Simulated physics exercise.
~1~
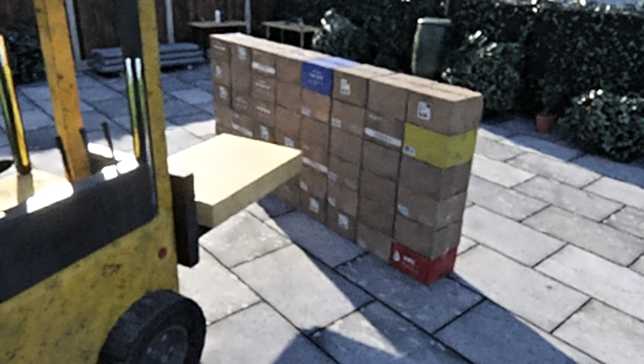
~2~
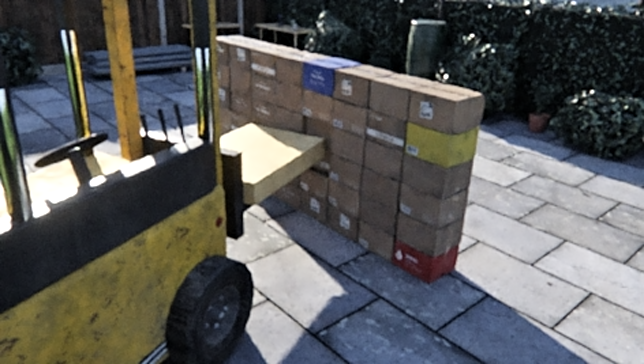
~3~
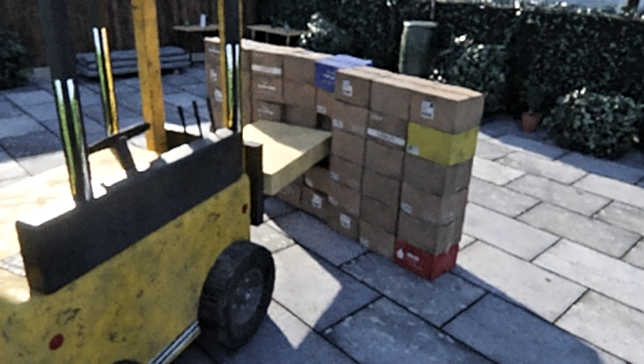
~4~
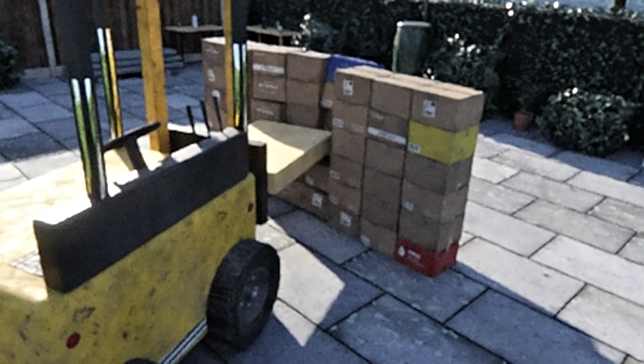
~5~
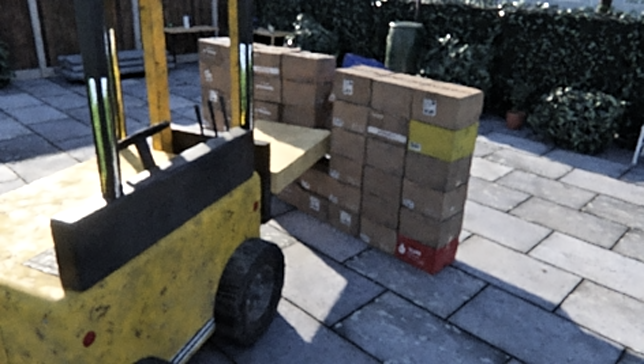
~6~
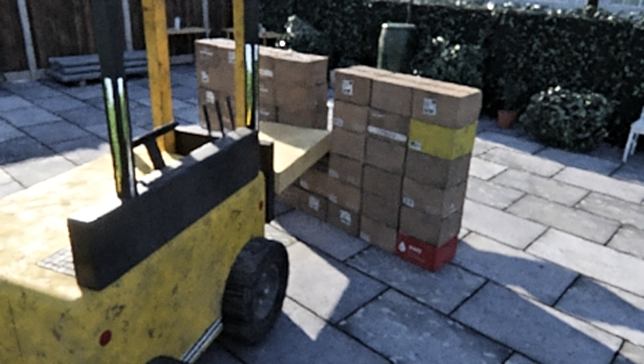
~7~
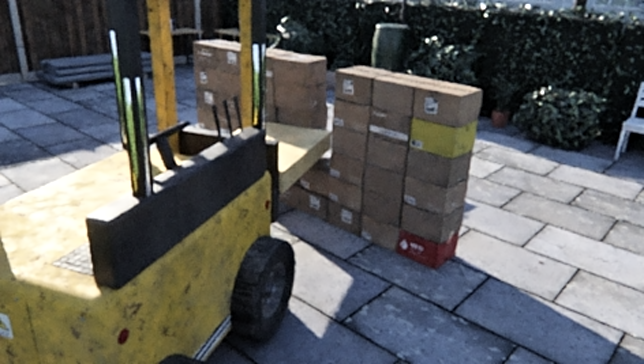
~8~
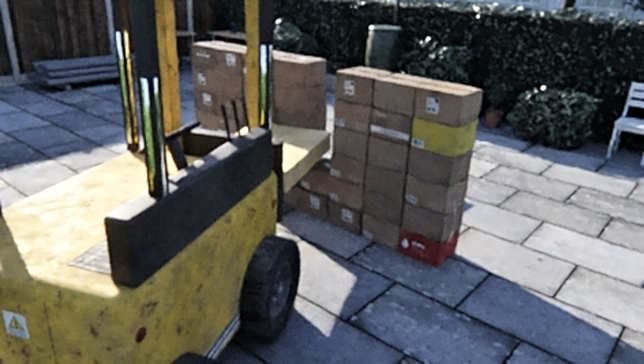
In this clip, a yellow forklift carrying a pale block drives at an angle into a wall of stacked cartons on a patio, pushing a gap into it. A blue carton tips back out of sight, while the red and yellow cartons stay in place.
